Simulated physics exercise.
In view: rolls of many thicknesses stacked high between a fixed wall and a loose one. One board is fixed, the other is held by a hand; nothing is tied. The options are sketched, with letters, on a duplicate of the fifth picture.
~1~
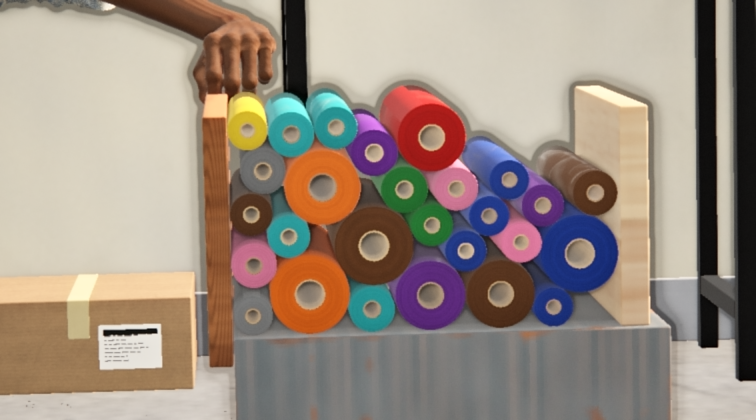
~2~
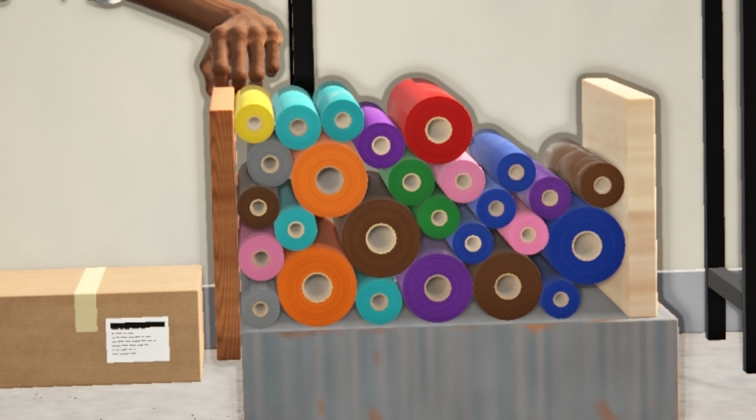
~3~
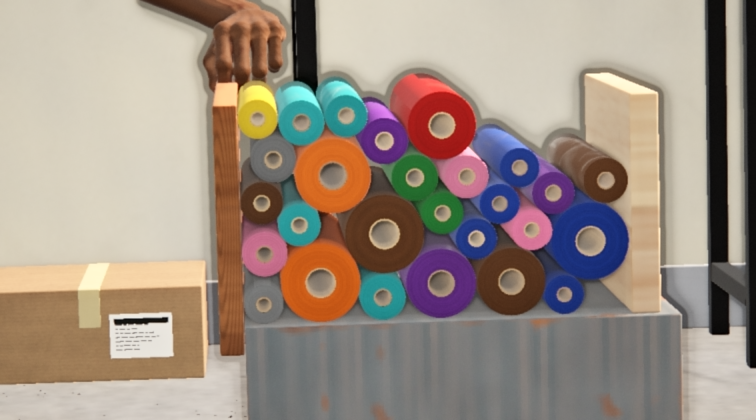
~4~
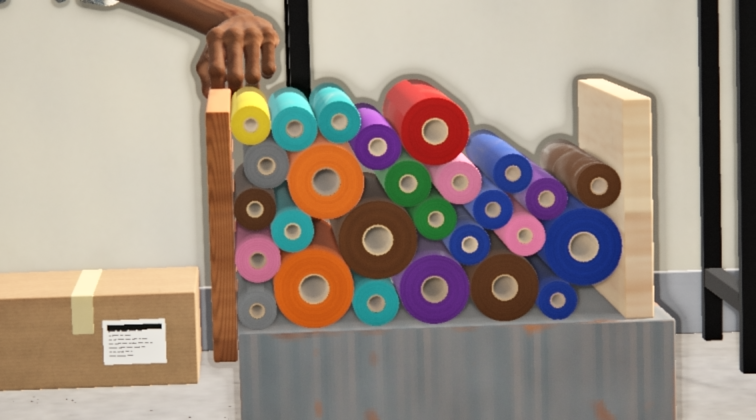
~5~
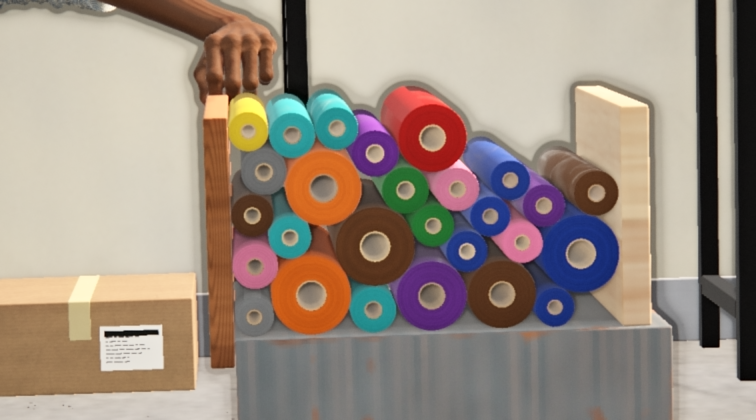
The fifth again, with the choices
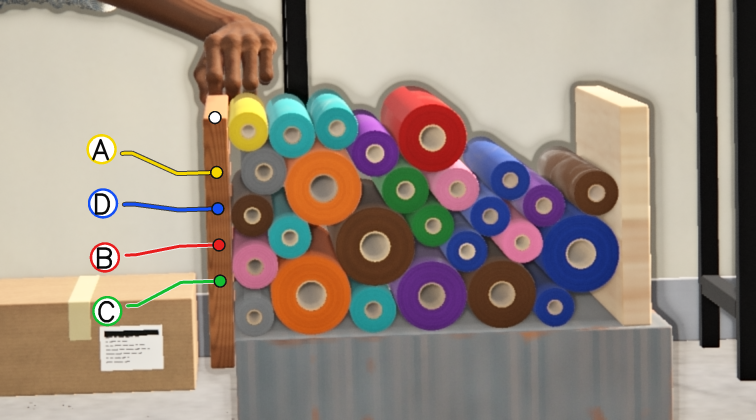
On a metal block, coloured rolls sit stacked between boards as a hand grips the left one.
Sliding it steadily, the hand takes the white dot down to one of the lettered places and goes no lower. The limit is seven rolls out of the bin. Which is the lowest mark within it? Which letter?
The last mark within the limit is C.
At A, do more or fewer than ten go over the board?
Fewer than ten.
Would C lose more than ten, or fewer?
At C, fewer than ten.
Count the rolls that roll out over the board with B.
With B, one.
On the marked copy, A at (217, 173); B at (219, 245); C at (220, 281); D at (218, 209); the white dot at (215, 118).
Taking C. A third of the way, top of the board (230, 193).
Two thirds of the way, top of the board (233, 278).
When it is over, top of the board (233, 279), about four out over the board.
As for the rest, A none out over the board; B one out over the board; D none out over the board.
